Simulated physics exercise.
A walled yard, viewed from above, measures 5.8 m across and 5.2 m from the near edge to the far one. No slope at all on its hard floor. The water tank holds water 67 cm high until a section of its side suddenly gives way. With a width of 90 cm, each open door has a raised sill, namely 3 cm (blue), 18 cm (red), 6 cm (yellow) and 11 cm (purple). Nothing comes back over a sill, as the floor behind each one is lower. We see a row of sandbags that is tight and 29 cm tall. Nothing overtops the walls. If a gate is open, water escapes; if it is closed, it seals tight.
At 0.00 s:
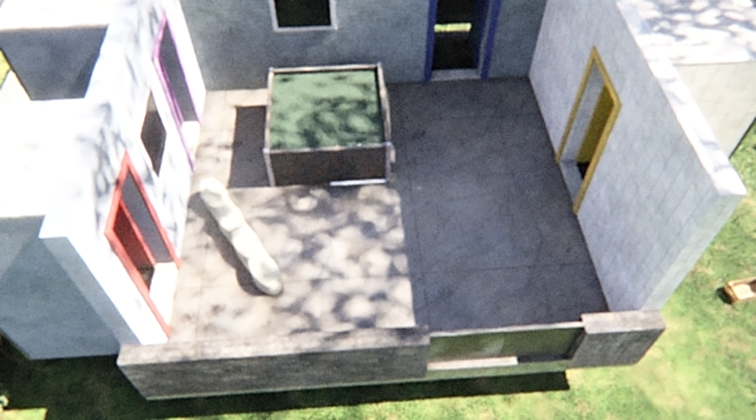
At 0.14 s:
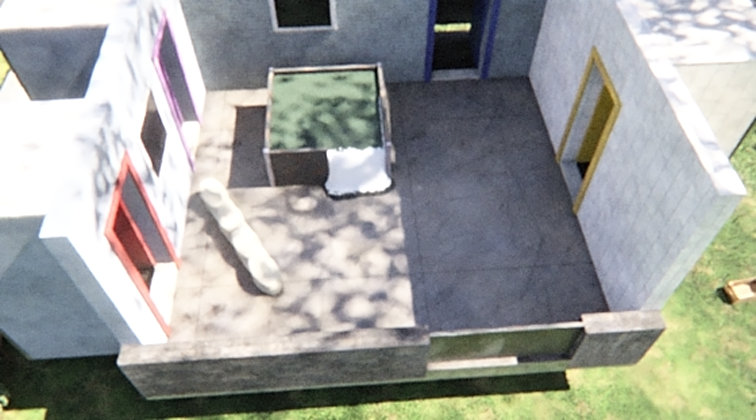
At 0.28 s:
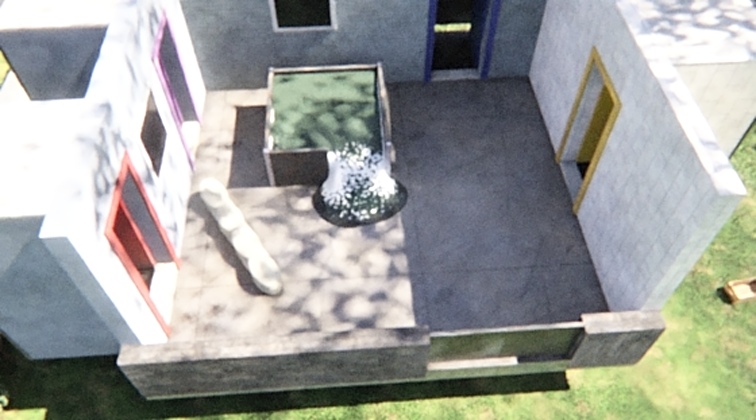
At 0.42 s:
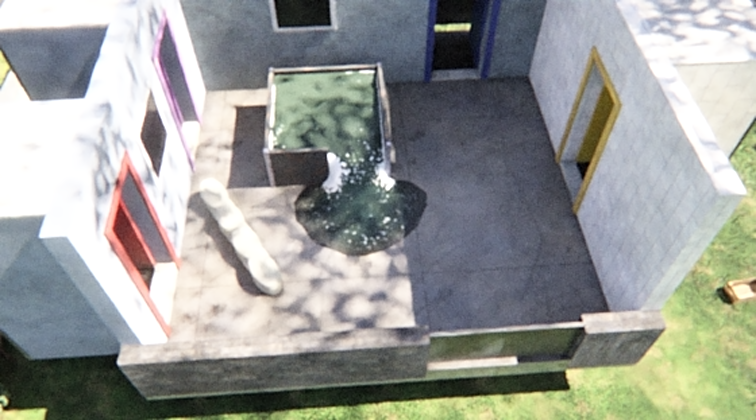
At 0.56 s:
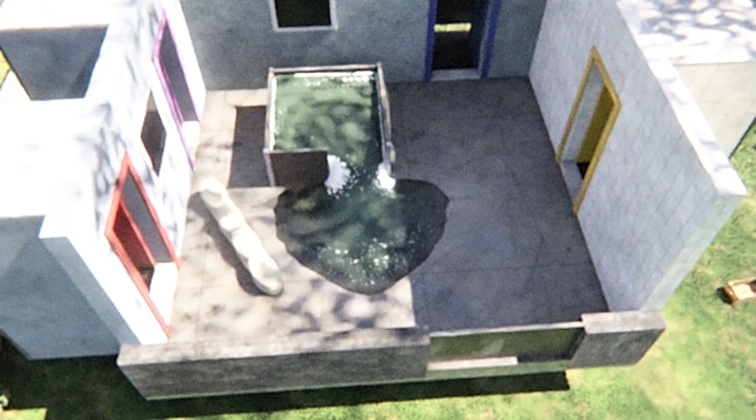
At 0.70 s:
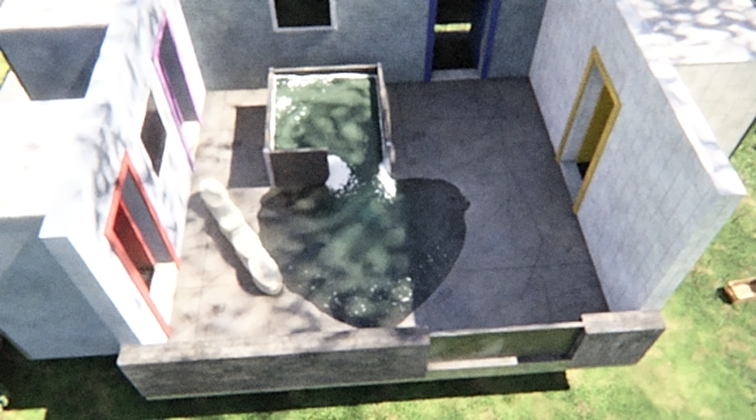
A walled yard with a flat grey floor is seen from above, with pale walls on three sides and a low wall along the near edge. A square tank of dark green water stands toward the back, with a whitish log-like object at left, a red doorway left and a yellow one right. Water bursts from the tank's near side, foaming white, and spreads forward in a widening dark pool.
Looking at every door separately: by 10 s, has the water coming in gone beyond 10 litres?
Blue door - it has. Red door - it has not. Yellow door - it has not. Purple door - it has not.
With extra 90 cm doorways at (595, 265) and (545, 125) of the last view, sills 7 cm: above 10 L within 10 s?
The first doorway goes beyond and the second stays inside.
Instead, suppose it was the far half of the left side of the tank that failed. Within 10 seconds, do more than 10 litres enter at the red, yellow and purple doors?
Then red does not exceed it, yellow does not exceed it, purple exceeds it.
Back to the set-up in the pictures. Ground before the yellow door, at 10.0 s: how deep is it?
5.0 cm.
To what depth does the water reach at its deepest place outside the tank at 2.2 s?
Depth: Approx. 34 cm.
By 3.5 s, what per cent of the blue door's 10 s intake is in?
I'd put it at about 0 per cent by that point.
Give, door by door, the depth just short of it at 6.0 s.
Blue 9 cm, red 10 cm, yellow 6 cm, purple 3 cm.
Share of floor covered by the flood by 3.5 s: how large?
Roughly 55 % of the floor.
After 1.4 s water covers 35 % of the floor and is deepest (32 cm) near (368, 189); blue door not reached, red door not reached, yellow door not reached, purple door not reached.
After 2.2 s water covers 45 % of the floor and is deepest (34 cm) near (608, 339); blue door not reached, red door not reached, yellow door not reached, purple door not reached.
After 3.5 s water covers 55 % of the floor and is deepest (22 cm) near (594, 340); blue door not reached, red door 12 cm at the sill, 0 L in, yellow door 5 cm at the sill, 0 L in, purple door not reached.
After 6.0 s water covers 90 % of the floor and is deepest (17 cm) near (210, 227); blue door 9 cm at the sill, 15 L in, red door 10 cm at the sill, 0 L in, yellow door 6 cm at the sill, 0 L in, purple door 3 cm at the sill, 0 L in.
After 10.0 s water covers 95 % of the floor and is deepest (11 cm) near (231, 267); blue door 8 cm at the sill, 87 L in, red door 9 cm at the sill, 0 L in, yellow door 5 cm at the sill, 1 L in, purple door 4 cm at the sill, 0 L in.
